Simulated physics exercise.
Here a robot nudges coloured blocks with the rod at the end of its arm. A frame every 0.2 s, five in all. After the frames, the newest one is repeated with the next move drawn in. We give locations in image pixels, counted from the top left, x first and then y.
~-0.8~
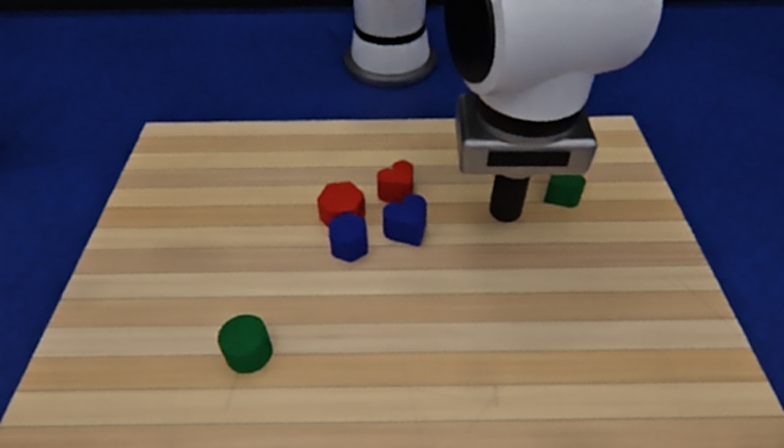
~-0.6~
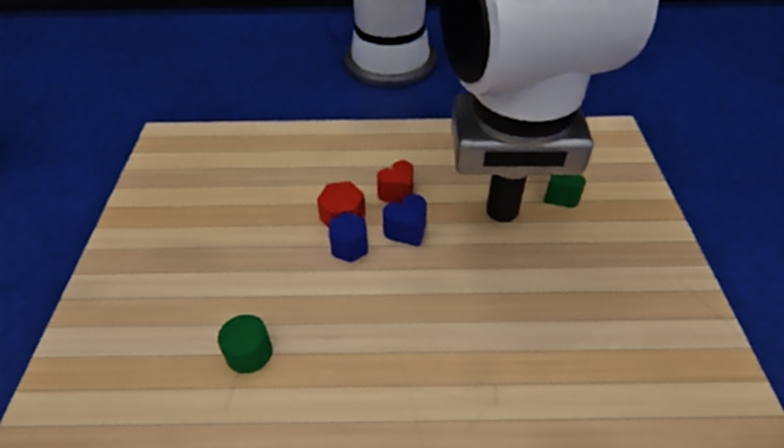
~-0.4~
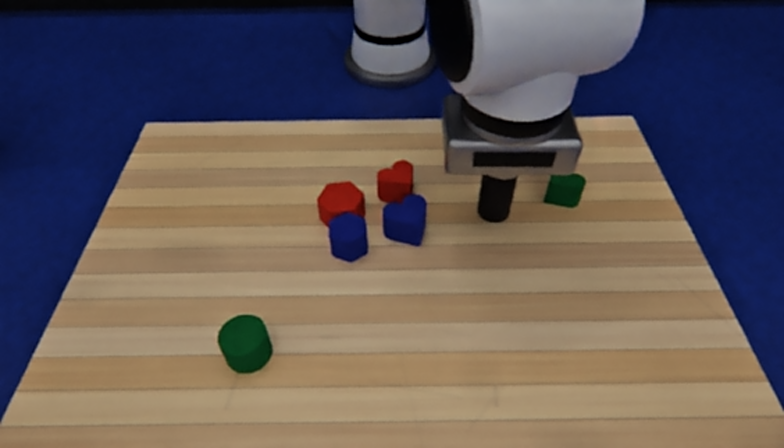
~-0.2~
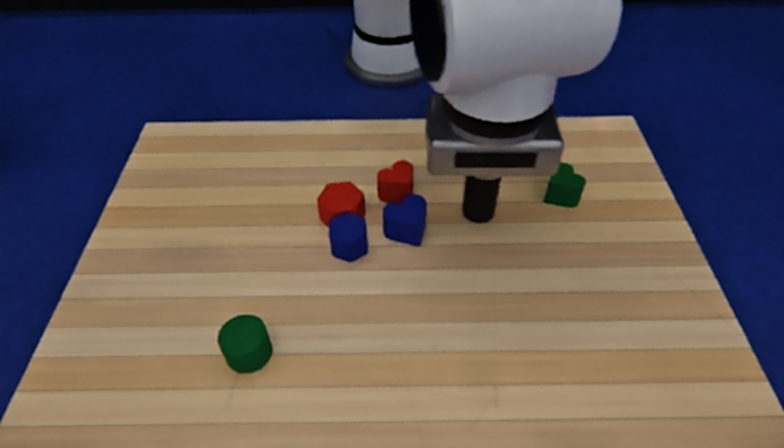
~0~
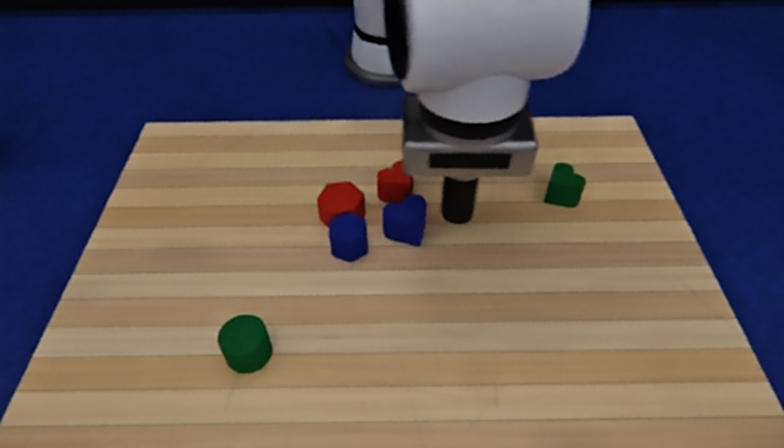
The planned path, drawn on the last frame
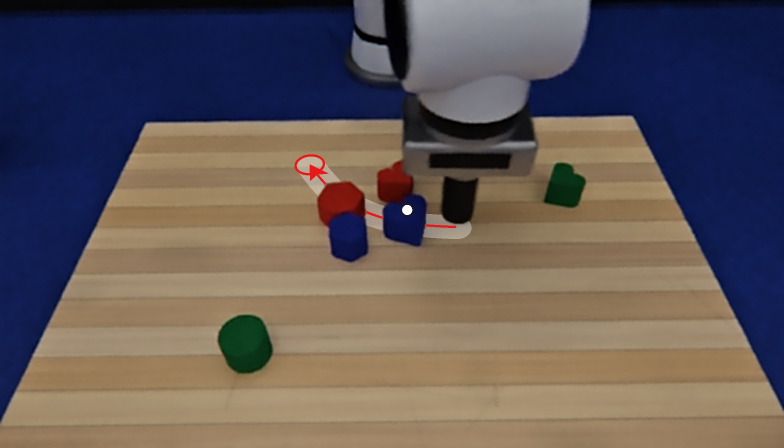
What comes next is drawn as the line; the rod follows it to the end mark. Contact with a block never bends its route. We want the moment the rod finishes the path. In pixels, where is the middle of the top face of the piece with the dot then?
Its top centre lands on (346, 212).
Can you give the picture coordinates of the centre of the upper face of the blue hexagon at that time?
Its top centre lands on (319, 240).
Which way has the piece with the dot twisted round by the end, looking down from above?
It goes anticlockwise.
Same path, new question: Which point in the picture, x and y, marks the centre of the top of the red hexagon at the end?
It is going to be at (303, 190).
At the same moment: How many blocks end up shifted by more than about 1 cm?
There will be three or more blocks displaced.
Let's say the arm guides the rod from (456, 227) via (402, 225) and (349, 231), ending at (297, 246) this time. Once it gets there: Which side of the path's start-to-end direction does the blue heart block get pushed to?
Moves left.
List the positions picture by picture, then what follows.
In the first picture, rod's lower end at (505, 212); red hexagon at (341, 196); blue hexagon at (347, 227); red heart block at (397, 172); blue heart block at (407, 210).
In the second picture, rod at (502, 212); blocks still.
In the third picture, rod at (493, 213); blocks still.
In the fourth picture, rod at (478, 213); blocks still.
In the fifth picture, rod at (457, 214); red hexagon at (341, 196); blue hexagon at (347, 227); red heart block at (397, 172); blue heart block at (407, 210).
Drawn move, from (456, 227) through (392, 220) and (340, 197) to (310, 165); the dot is on the blue heart block.
The first path, step by step. One third of the way, rod at (390, 207); red hexagon at (330, 194); blue hexagon at (325, 236); blue heart block at (361, 213), turned 45° anticlockwise.
Two thirds of the way, rod at (338, 184); red hexagon at (305, 192), turned 20° clockwise; blue hexagon at (319, 240); blue heart block at (346, 212), turned 75° anticlockwise.
At the end, rod at (308, 152); red hexagon at (303, 190); blue hexagon at (319, 240); red heart block still; blue heart block at (346, 212), turned 75° anticlockwise.
